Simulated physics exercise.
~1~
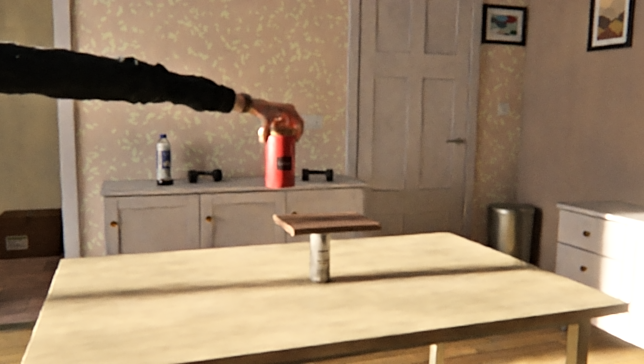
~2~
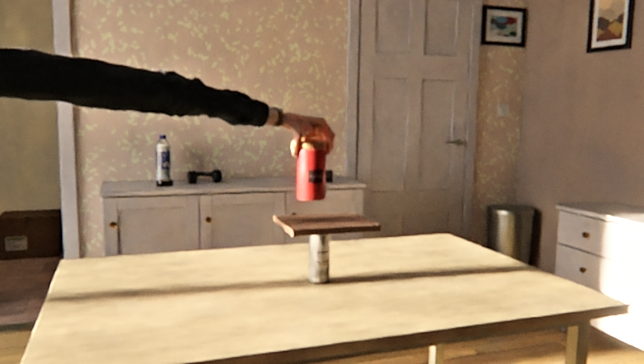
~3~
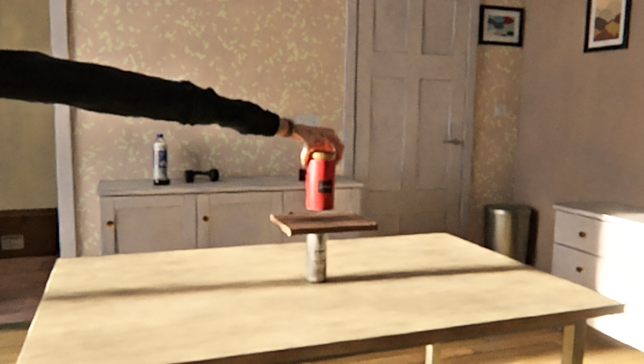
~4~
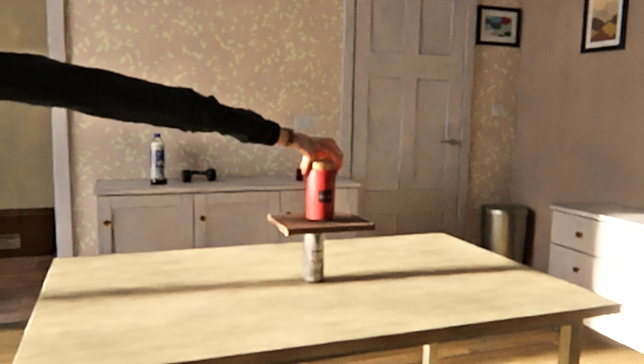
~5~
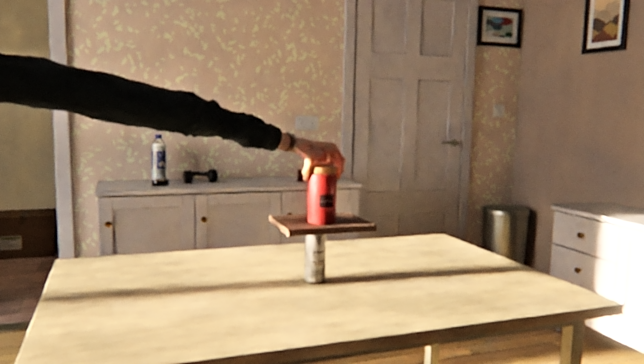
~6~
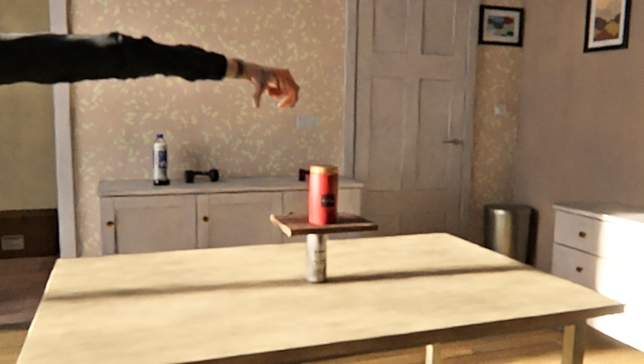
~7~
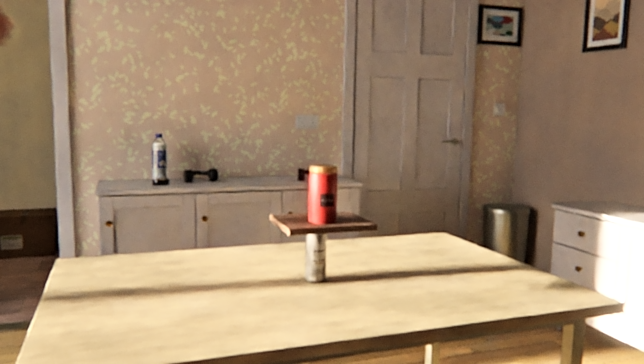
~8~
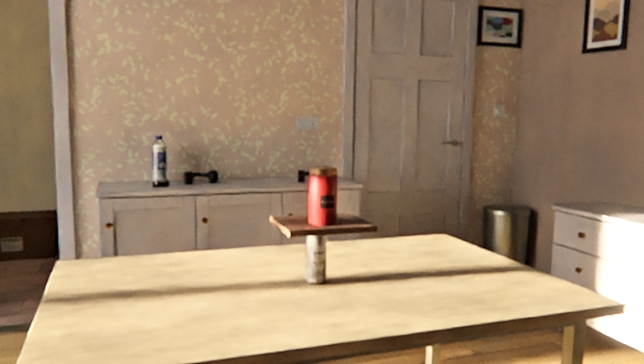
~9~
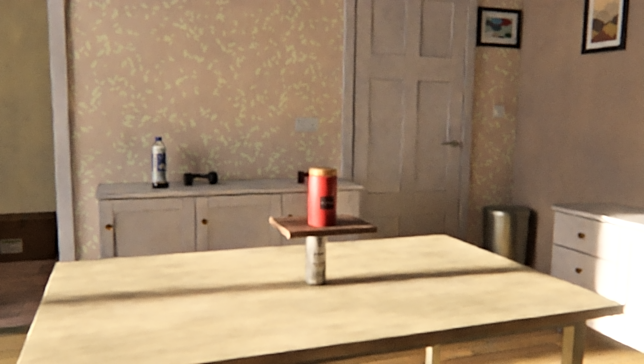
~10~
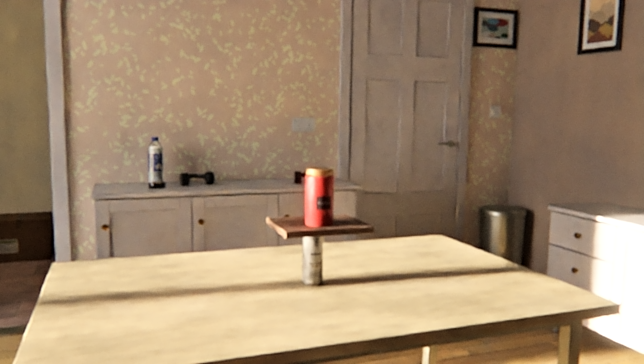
An arm reached in from the left and lowered a red jar onto a small brown board balanced on a white can on a table, then let go and drew back out of view, and the whole stack stayed standing.
